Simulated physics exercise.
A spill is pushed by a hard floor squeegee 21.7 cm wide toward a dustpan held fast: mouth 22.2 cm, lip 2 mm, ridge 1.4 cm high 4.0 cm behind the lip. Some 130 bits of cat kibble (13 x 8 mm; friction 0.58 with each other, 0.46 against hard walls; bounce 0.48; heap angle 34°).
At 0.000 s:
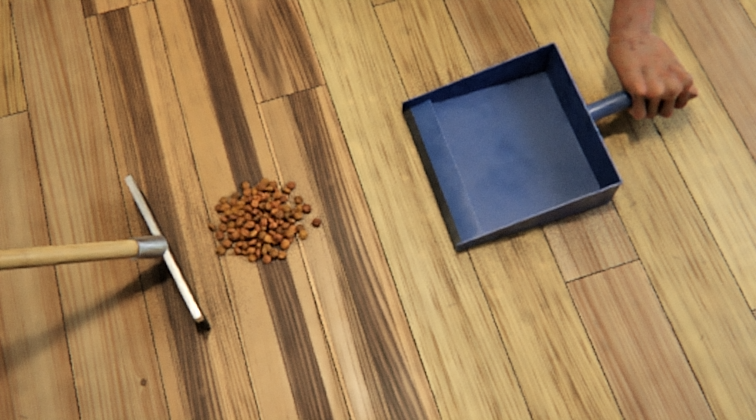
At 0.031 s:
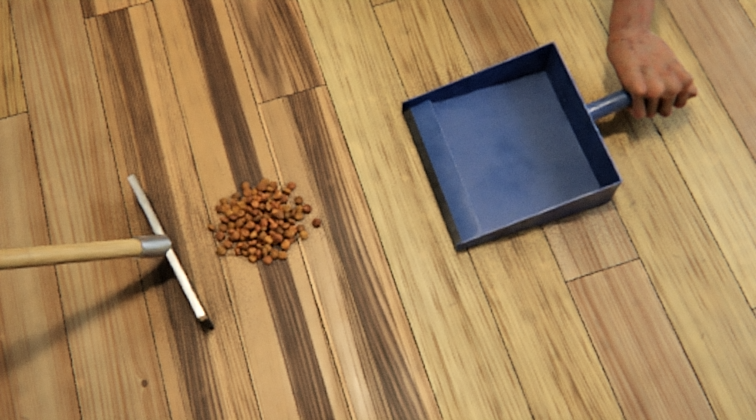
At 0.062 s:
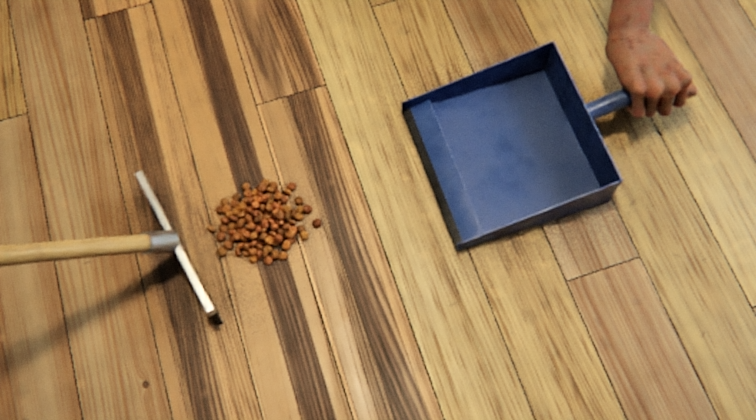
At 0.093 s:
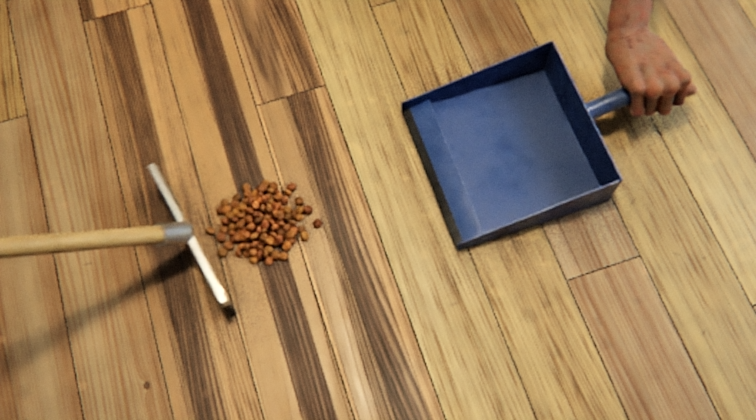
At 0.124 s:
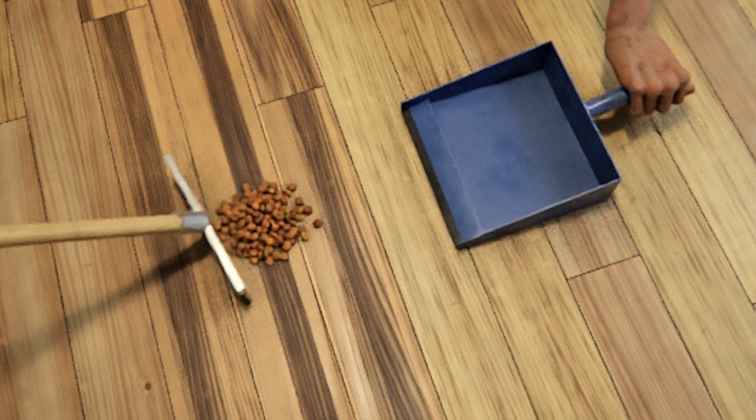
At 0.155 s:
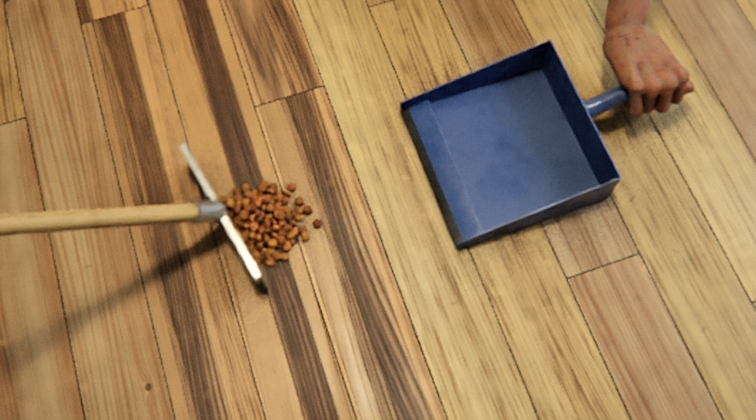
Hand holding a blue dustpan still on a wooden floor while a squeegee slides right and begins pushing a pile of kibble.
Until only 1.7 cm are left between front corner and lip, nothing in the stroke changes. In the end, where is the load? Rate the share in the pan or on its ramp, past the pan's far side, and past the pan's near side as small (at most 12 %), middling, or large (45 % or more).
In the pan or on its ramp: Middling; past the pan's far side: Middling; past the pan's near side: Small.
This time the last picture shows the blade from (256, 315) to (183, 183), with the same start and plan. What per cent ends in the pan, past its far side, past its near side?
Pan: 5, far side: 0, near side: 5.
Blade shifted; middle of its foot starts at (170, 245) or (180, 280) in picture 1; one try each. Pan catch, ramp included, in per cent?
Roughly 15 % and 20 %.
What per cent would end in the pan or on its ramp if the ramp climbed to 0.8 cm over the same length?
That would give something like 20 per cent.
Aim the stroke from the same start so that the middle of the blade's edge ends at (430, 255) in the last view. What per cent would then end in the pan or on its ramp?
I'd expect around 5 per cent.
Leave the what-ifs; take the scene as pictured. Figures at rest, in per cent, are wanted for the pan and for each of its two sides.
The pan holds 15 per cent at the end, the far side 35 per cent and the near side 0 per cent.
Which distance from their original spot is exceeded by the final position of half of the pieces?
Around 24 centimetres.
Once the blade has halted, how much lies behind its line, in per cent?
Roughly 15 per cent of it.
After 0.32 s, middle of the blade 15 cm from the lip; 0 % over the lip, far side 5 %, near side 0 %.
Then, at 0.43 s, middle of the blade 7 cm from the lip; 0 % over the lip, far side 25 %, near side 0 %.
Then, at 0.67 s, middle of the blade 4 cm from the lip; 15 % over the lip, far side 35 %, near side 0 %.
In the end, at 1.2 s, pan 15 %, far side 35 %, near side 0 %, in front of the lip or behind the blade 45 %.
